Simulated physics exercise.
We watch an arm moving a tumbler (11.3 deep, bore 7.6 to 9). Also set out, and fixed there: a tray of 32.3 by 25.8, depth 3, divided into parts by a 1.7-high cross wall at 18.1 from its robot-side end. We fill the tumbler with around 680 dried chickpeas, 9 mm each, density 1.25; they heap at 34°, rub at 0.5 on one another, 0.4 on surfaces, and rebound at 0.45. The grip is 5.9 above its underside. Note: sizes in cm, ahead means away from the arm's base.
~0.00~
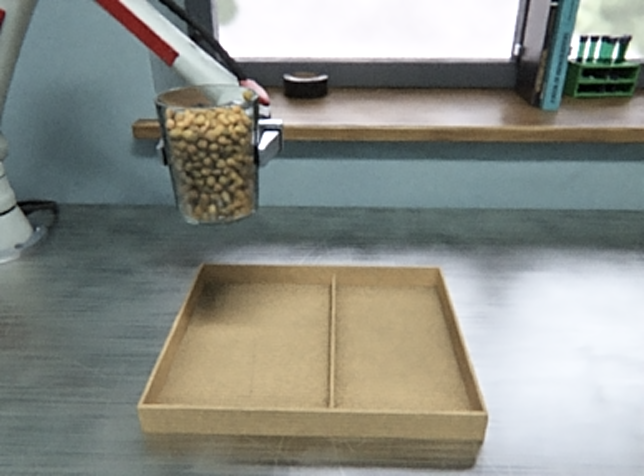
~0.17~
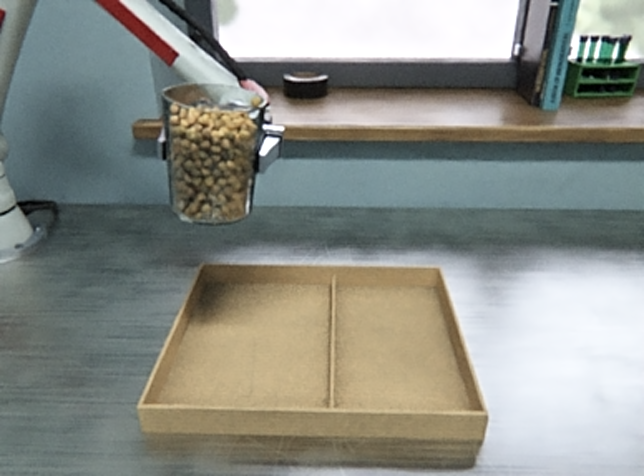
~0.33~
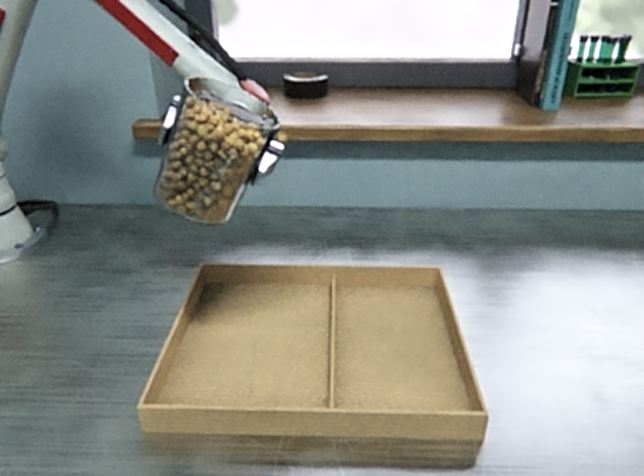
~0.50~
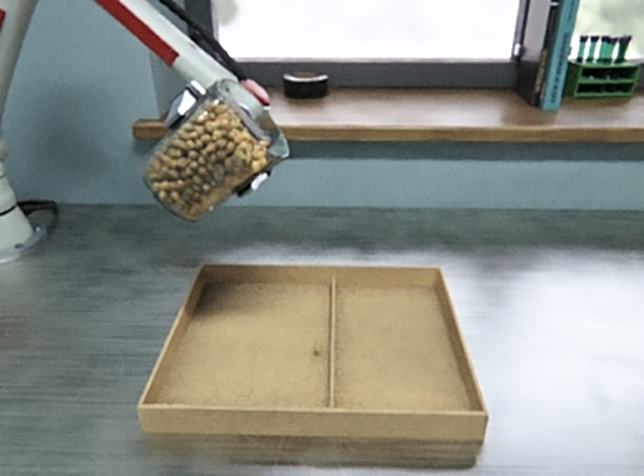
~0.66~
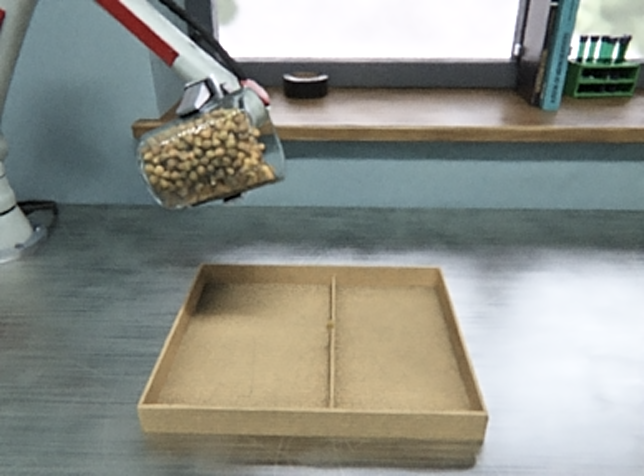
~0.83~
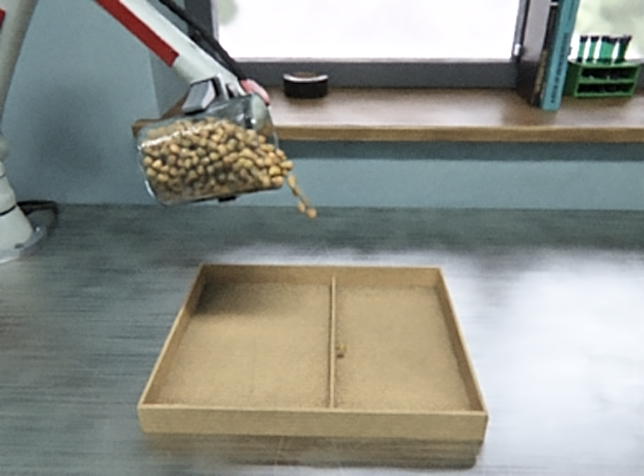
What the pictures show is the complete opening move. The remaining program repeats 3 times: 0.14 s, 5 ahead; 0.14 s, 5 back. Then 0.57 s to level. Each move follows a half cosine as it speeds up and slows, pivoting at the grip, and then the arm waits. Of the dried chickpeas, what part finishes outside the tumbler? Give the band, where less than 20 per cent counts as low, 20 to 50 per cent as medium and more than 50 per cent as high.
High.
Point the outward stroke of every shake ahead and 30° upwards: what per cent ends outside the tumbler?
I'd reckon around 80 per cent.
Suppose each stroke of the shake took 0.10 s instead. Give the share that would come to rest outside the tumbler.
Around 80 percent.
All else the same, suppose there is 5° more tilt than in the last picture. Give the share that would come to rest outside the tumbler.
Then something close to 80 in a hundred.
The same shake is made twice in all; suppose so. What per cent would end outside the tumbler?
It would then be around 60 per cent.
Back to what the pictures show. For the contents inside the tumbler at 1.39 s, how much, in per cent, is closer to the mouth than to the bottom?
I'd guess about 60 percent of it.
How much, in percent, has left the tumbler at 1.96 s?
Near 70 per cent.
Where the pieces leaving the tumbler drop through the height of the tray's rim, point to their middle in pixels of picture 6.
I'd say somewhere around (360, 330).
By 1.39 s, tilted 76° forward, highest piece 25 above the table; 318 in the tumbler, 186 in the far-side part, 61 in the robot-side part, 5 on the table or floor, 110 in flight or on a rim.
By 1.96 s, tilted 37° forward, highest piece 26 above the table; 296 in the far-side part, 221 in the tumbler, 157 in the robot-side part, 6 on the table or floor.
By 2.44 s, level, highest piece 24 above the table; 296 in the far-side part, 221 in the tumbler, 157 in the robot-side part, 6 on the table or floor.
By 3.49 s, level, highest piece 24 above the table; 296 in the far-side part, 221 in the tumbler, 157 in the robot-side part, 6 on the table or floor.
Final count, 296 in the far-side part, 221 in the tumbler, 157 in the robot-side part, 6 on the table or floor. That is 68 % outside the tumbler.
